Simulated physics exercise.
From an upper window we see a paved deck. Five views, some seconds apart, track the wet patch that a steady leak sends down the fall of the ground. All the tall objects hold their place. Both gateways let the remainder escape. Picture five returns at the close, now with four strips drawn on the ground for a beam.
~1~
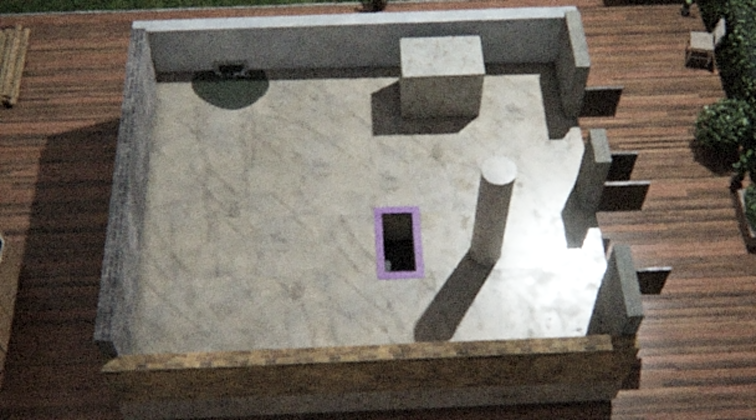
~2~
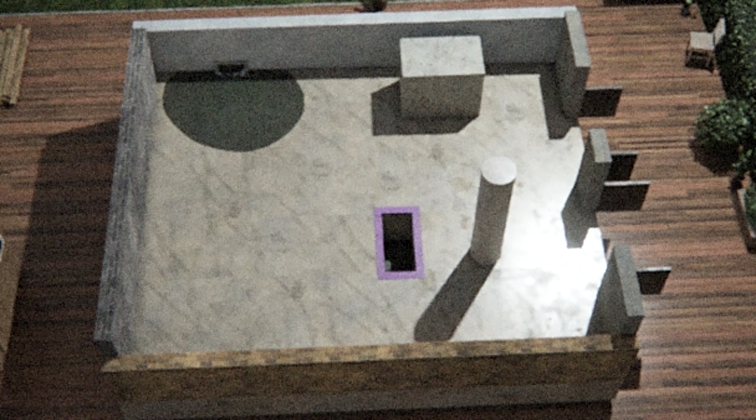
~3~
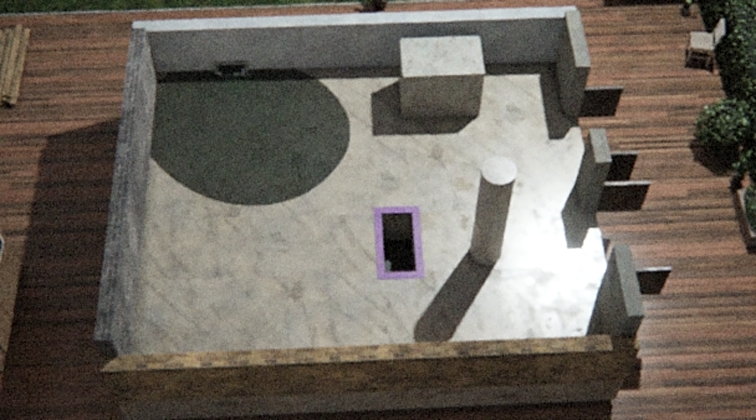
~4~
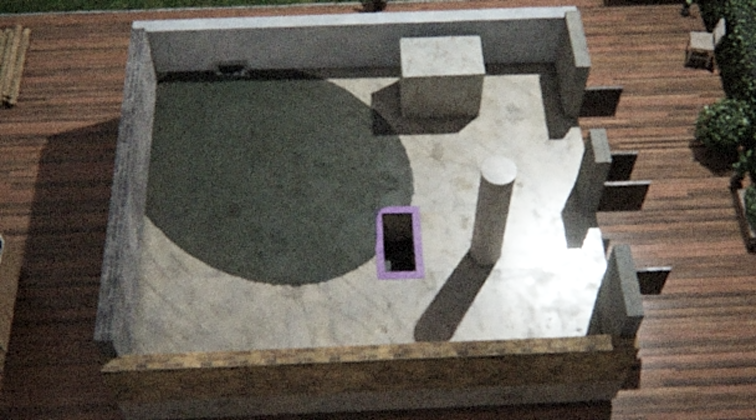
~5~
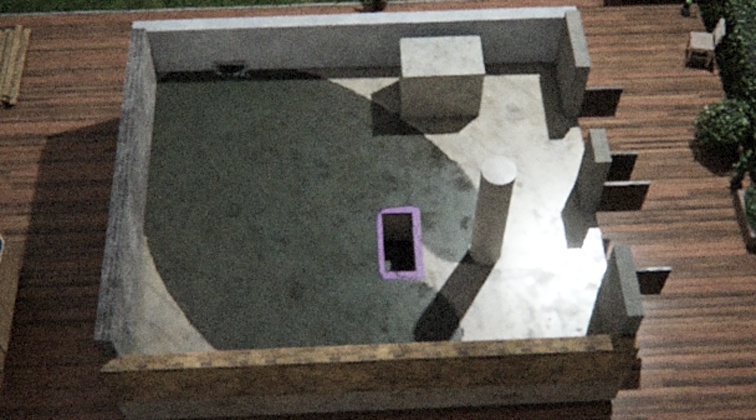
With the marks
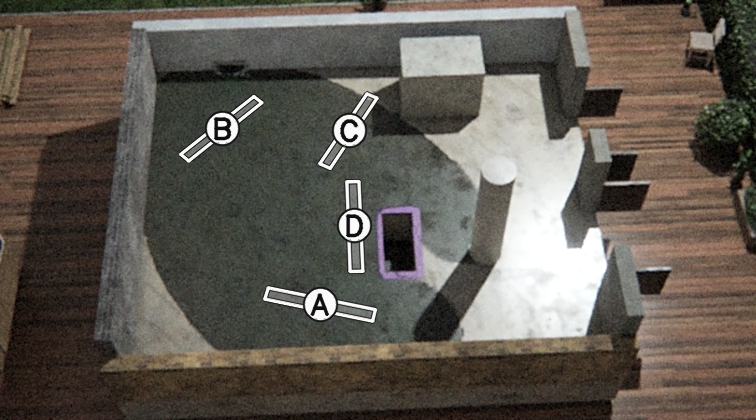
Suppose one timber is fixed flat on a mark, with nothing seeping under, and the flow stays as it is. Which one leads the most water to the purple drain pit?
A works best here.
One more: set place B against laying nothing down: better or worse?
Worse.
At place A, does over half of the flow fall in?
No.
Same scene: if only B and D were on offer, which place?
Here it is place B.
On the marked copy, A from (266, 293) to (374, 315); B from (184, 157) to (257, 99); C from (325, 166) to (371, 96); D from (356, 271) to (352, 181).
With A, about 28 % of the stream goes into the purple drain pit, about 69 % out by the gates.
With B, about 13 % of the stream goes into the purple drain pit, about 81 % out by the gates.
With C, about 18 % of the stream goes into the purple drain pit, about 77 % out by the gates.
With D, about 6 % of the stream goes into the purple drain pit, about 88 % out by the gates.
